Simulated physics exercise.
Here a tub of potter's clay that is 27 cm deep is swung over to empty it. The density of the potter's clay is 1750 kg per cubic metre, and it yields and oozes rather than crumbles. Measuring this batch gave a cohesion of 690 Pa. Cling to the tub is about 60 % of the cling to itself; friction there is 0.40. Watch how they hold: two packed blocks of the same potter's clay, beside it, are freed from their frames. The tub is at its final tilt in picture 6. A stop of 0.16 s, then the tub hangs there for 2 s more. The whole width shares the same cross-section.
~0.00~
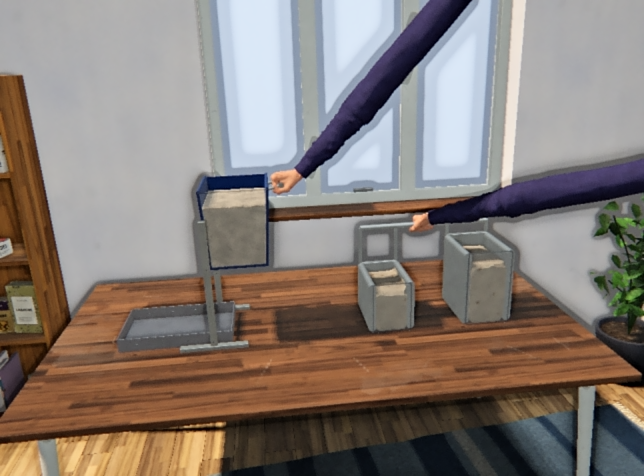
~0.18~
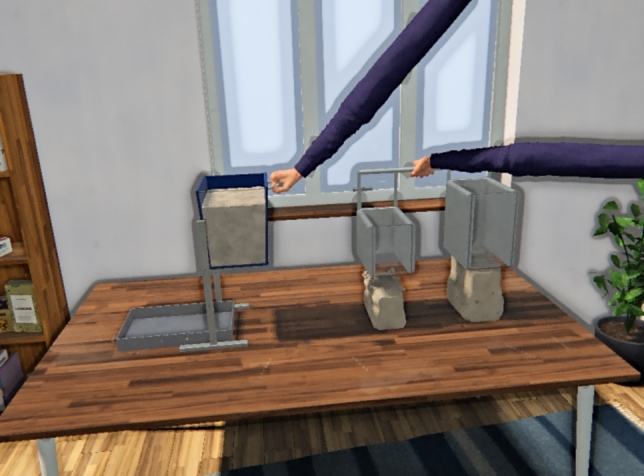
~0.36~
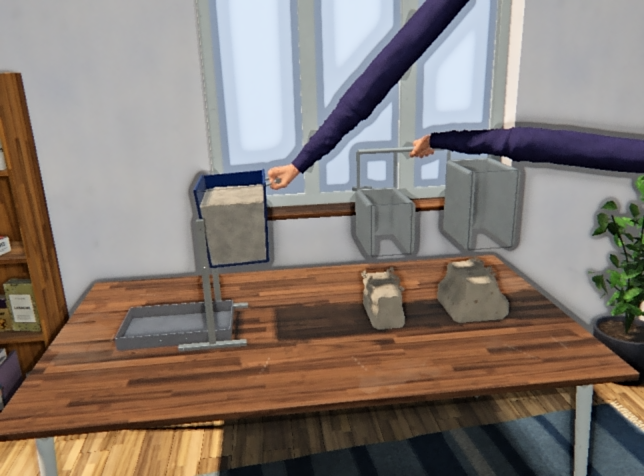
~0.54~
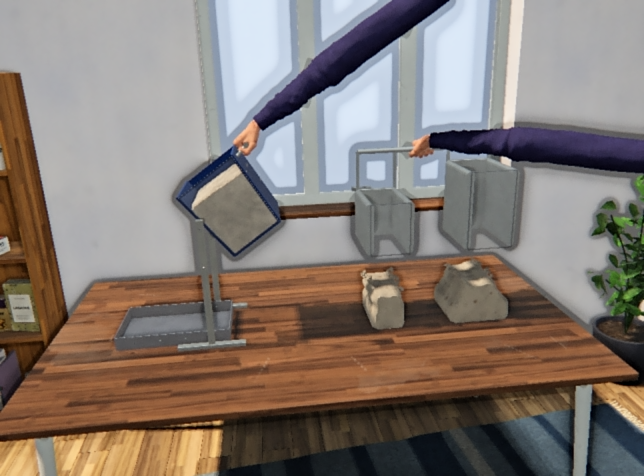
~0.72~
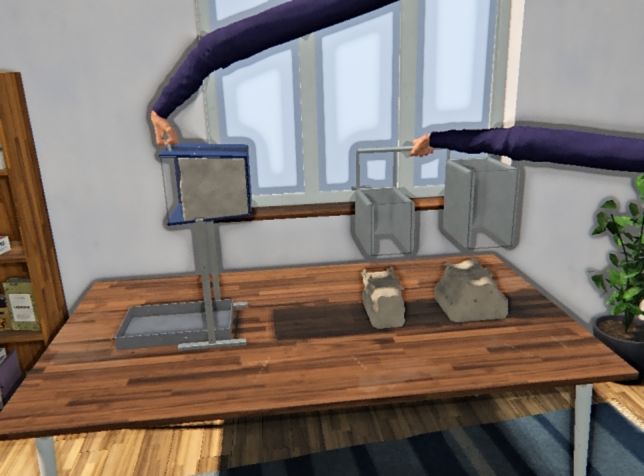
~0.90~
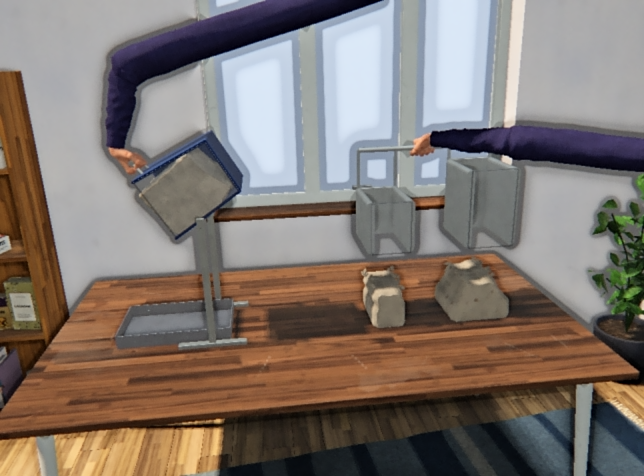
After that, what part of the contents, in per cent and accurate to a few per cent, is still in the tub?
The part still in the tub is near 0 out of 100.
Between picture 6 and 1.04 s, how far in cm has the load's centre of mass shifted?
The distance comes to some 14 cm.
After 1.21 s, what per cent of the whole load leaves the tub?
0 per cent.
By 1.04 s, the tub is at 120 degrees and holds 45 %.
By 1.21 s, the tub is at 120 degrees and holds 0 %.
By 1.38 s, the tub is at 120 degrees and holds 0 %.
By 1.55 s, the tub is at 120 degrees and holds 0 %.
By 2.90 s, at the end, the tub is at 120 degrees and holds 0 %.
